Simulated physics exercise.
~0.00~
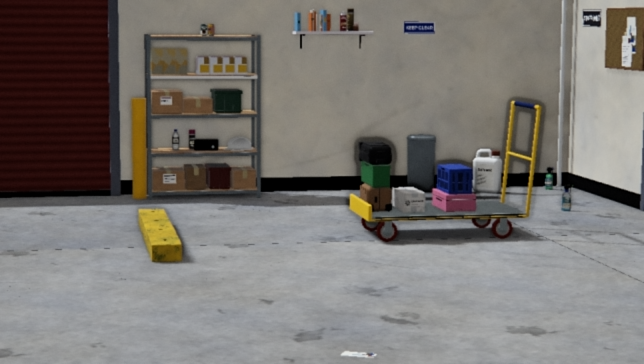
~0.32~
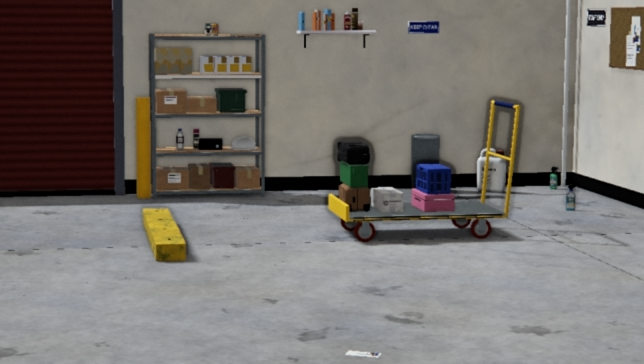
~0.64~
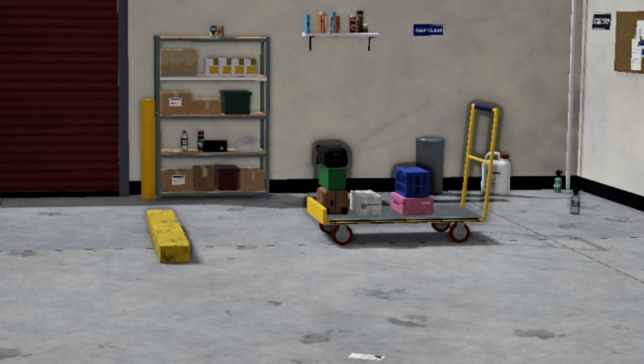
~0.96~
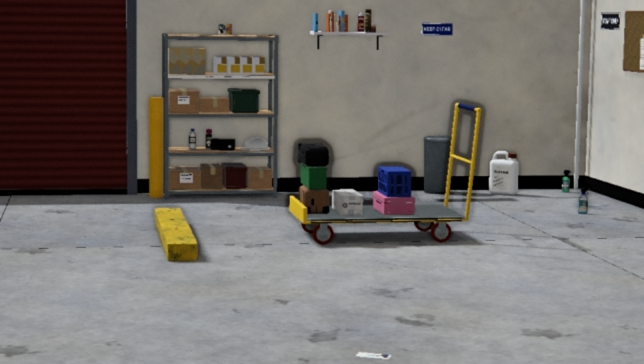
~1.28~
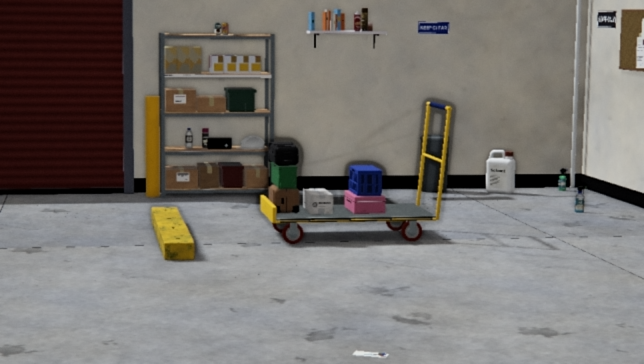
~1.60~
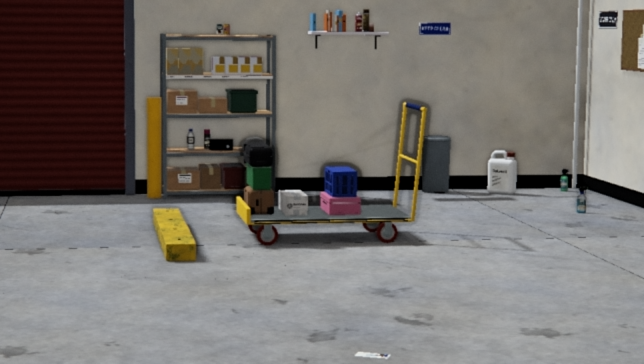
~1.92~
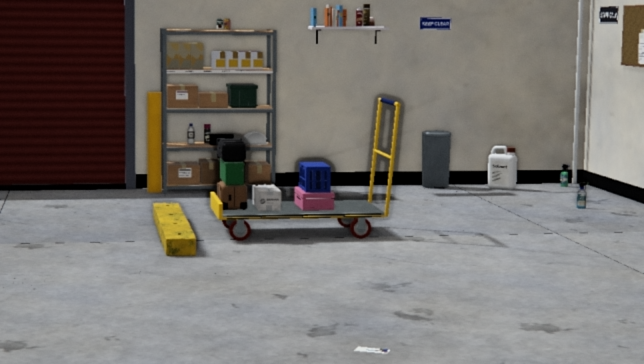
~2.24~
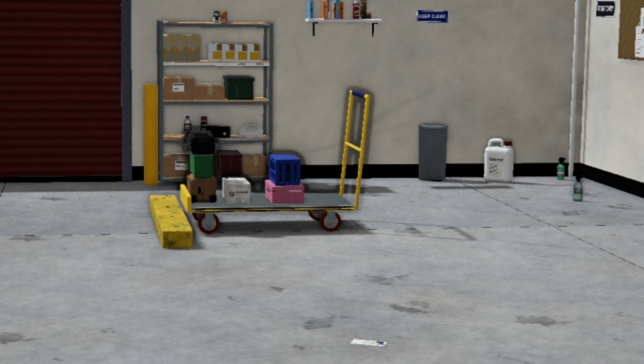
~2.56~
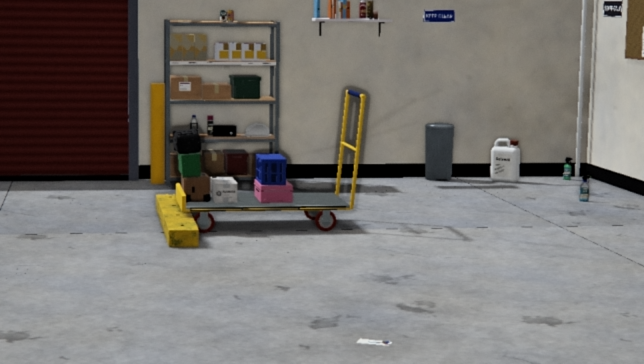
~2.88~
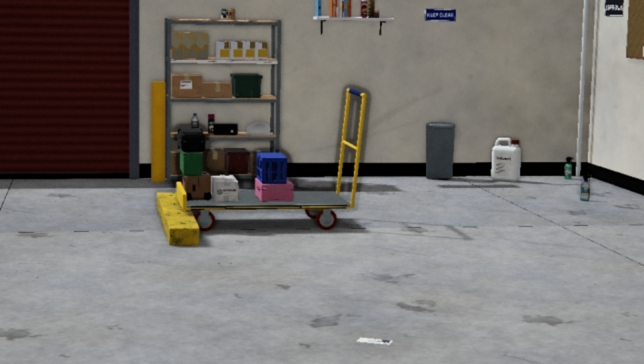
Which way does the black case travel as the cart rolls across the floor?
The black case travels to the left, riding along with the cart until it stops at the yellow kerb.
